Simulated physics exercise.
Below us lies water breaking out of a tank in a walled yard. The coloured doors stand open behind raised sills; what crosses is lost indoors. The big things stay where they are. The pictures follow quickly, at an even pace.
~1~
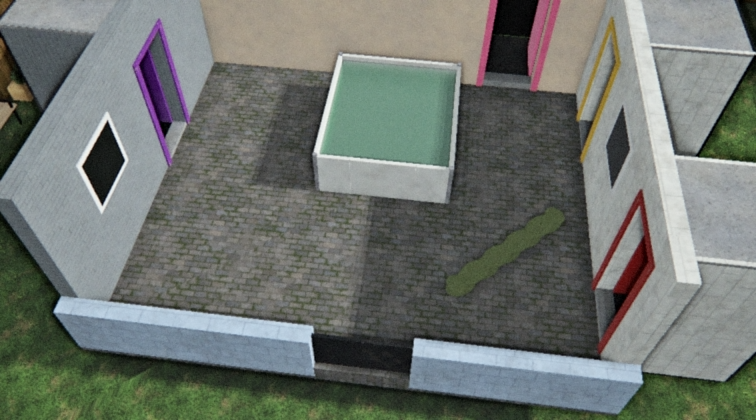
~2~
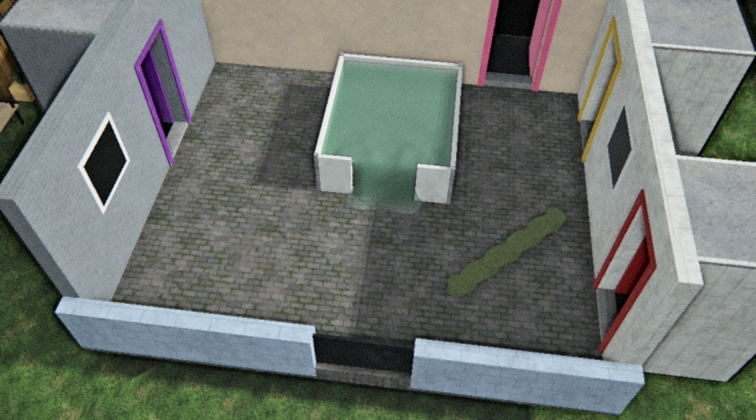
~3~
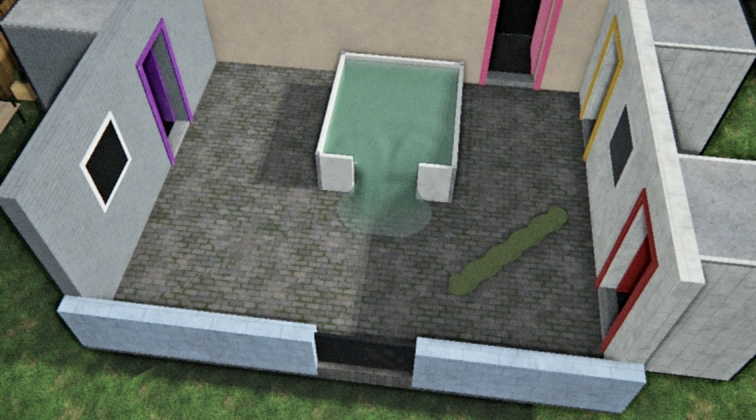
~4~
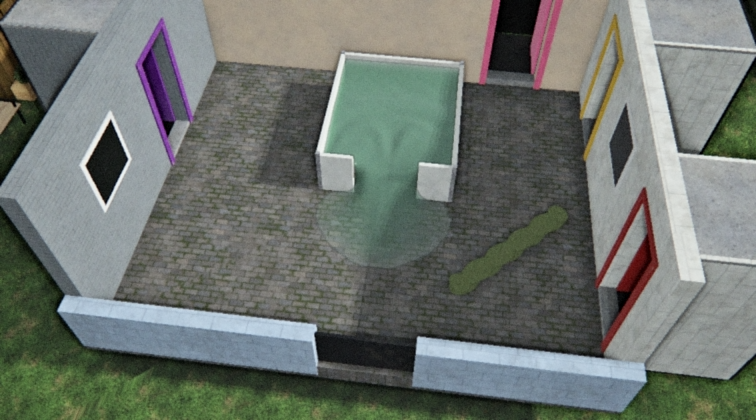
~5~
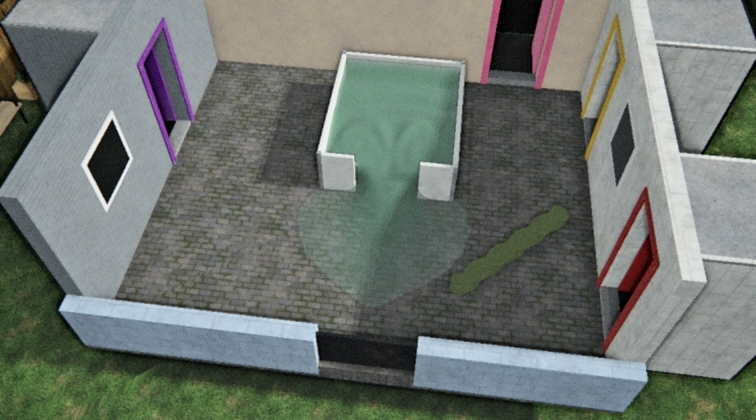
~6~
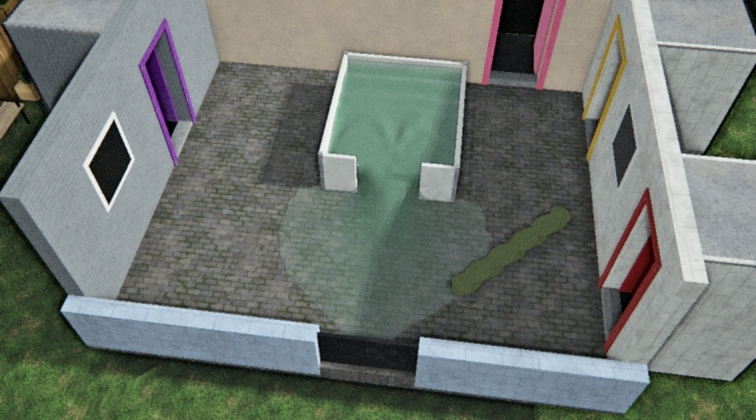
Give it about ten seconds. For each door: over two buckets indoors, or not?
One by one: The purple door stays under that; the yellow door stays under that; the red door takes more than that; the pink door stays under that.
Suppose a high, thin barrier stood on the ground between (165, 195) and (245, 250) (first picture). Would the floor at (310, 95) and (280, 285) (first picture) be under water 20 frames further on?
In that order: Clear, under water.
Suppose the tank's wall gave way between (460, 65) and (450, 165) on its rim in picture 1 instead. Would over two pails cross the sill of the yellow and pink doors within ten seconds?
Yellow takes more, pink passes that mark.
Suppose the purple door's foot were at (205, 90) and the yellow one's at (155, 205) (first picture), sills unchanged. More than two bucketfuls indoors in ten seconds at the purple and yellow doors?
My reading: Purple takes more; yellow lets more in.
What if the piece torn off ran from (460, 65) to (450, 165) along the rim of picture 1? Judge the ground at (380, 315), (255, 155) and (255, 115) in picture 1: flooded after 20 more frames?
In turn: Flooded, not flooded, free of water.
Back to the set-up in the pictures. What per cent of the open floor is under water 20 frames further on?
Some 55 per cent.
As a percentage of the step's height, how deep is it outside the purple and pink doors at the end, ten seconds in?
In turn 90 and 80 per cent.
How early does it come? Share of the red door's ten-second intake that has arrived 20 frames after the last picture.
Close to 20 %.
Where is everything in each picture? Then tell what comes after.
In the first picture, the tank at (392, 111) is whole and still.
In the second picture, the front is at (417, 207), out from the gap at (384, 185).
In the third picture, water pours out at (385, 185) and has run to (416, 229).
In the fourth picture, the front is at (388, 265), out from the gap at (385, 185).
In the fifth picture, water pours out at (387, 184) and has run to (375, 301).
In the sixth picture, the front is at a hidden place, out from the gap at (388, 184).
A moment on, water covers 25 % of the floor; the purple door not reached, the yellow door not reached, the red door not reached, the pink door not reached.
Next, water covers 40 % of the floor; the purple door not reached, the yellow door not reached, the red door wet at the sill, nothing in, the pink door not reached.
Then, water covers 55 % of the floor; the purple door wet at the sill, nothing in, the yellow door not reached, the red door over two buckets in, the pink door not reached.
Later, water covers 90 % of the floor; the purple door wet at the sill, nothing in, the yellow door wet at the sill, nothing in, the red door far over two buckets in, the pink door wet at the sill, nothing in.
In the end, water covers 95 % of the floor; the purple door wet at the sill, nothing in, the yellow door wet at the sill, nothing in, the red door far over two buckets in, the pink door wet at the sill, nothing in.
